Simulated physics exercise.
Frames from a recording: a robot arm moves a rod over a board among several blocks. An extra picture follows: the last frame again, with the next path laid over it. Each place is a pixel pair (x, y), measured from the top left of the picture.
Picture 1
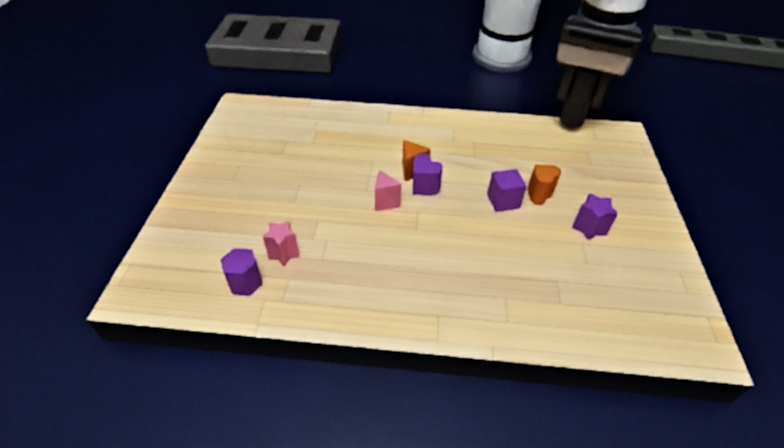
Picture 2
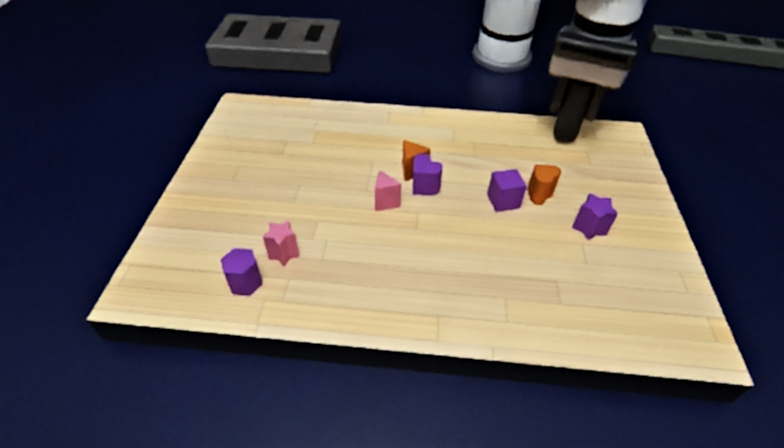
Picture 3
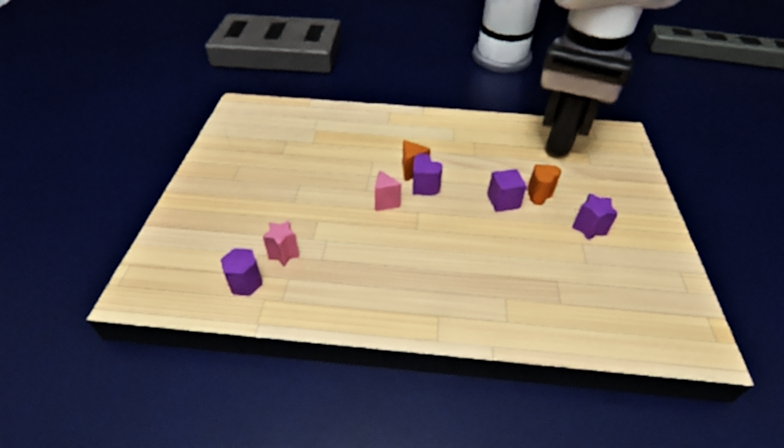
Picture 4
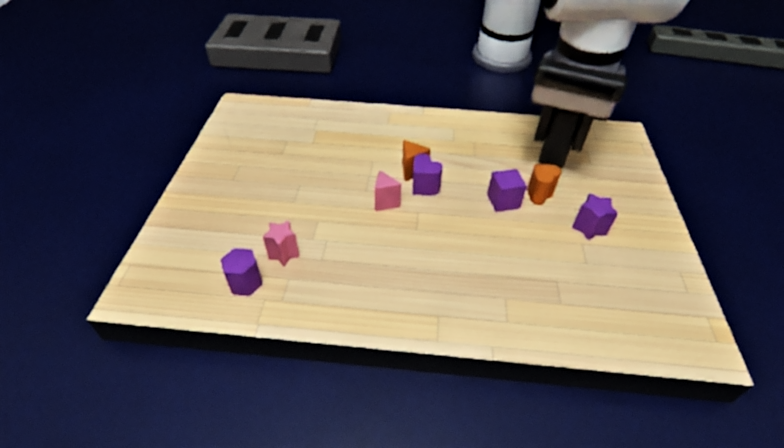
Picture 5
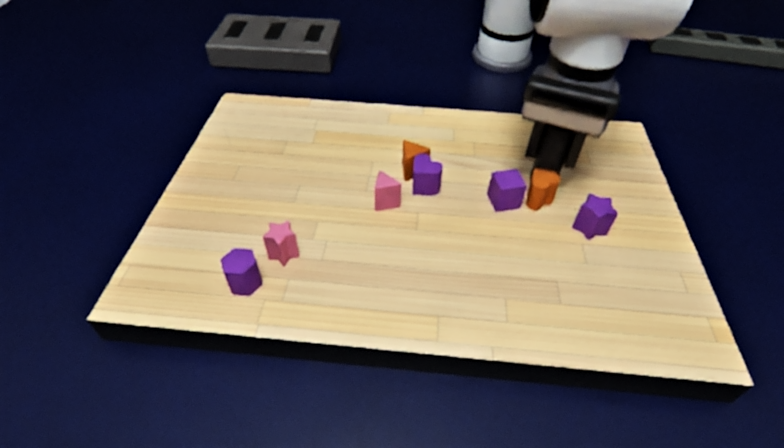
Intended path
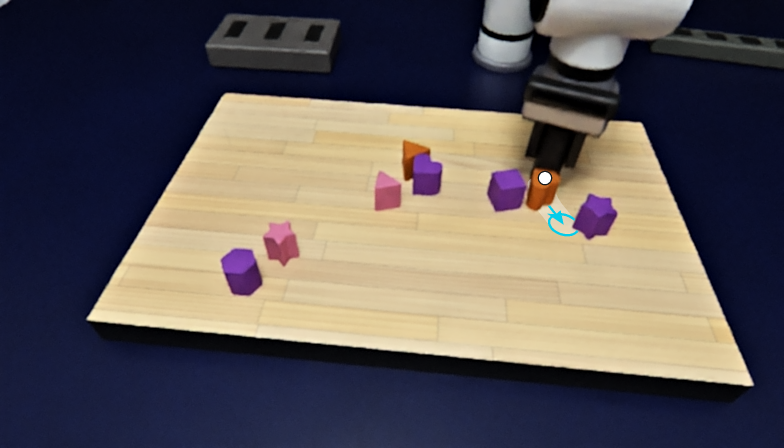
On a wooden board, a robot arm lowers its dark rod and nudges an orange block.
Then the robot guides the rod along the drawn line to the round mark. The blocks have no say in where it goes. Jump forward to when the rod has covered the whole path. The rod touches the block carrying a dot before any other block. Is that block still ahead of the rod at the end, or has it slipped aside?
The rod moves past it.
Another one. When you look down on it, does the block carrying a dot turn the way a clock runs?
Answer: Yes.
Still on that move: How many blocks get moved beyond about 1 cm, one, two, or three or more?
Blocks displaced: 1.
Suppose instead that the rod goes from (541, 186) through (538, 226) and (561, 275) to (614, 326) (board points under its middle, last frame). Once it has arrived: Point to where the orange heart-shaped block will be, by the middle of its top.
It should be at (529, 235) by then.
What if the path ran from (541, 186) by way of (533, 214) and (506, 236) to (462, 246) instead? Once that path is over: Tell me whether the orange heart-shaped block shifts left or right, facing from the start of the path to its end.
Answer: Left.
The line goes from (541, 186) via (548, 205), ending at (564, 225); the dot is on the orange heart-shaped block.
The first path, step by step. Halfway along, rod (551, 199); orange heart-shaped block (543, 195), turned 35° clockwise.
At the end, rod (566, 218); purple square piece unmoved; orange heart-shaped block (542, 198), turned 50° clockwise; purple star-shaped block (604, 206), turned 15° anticlockwise.
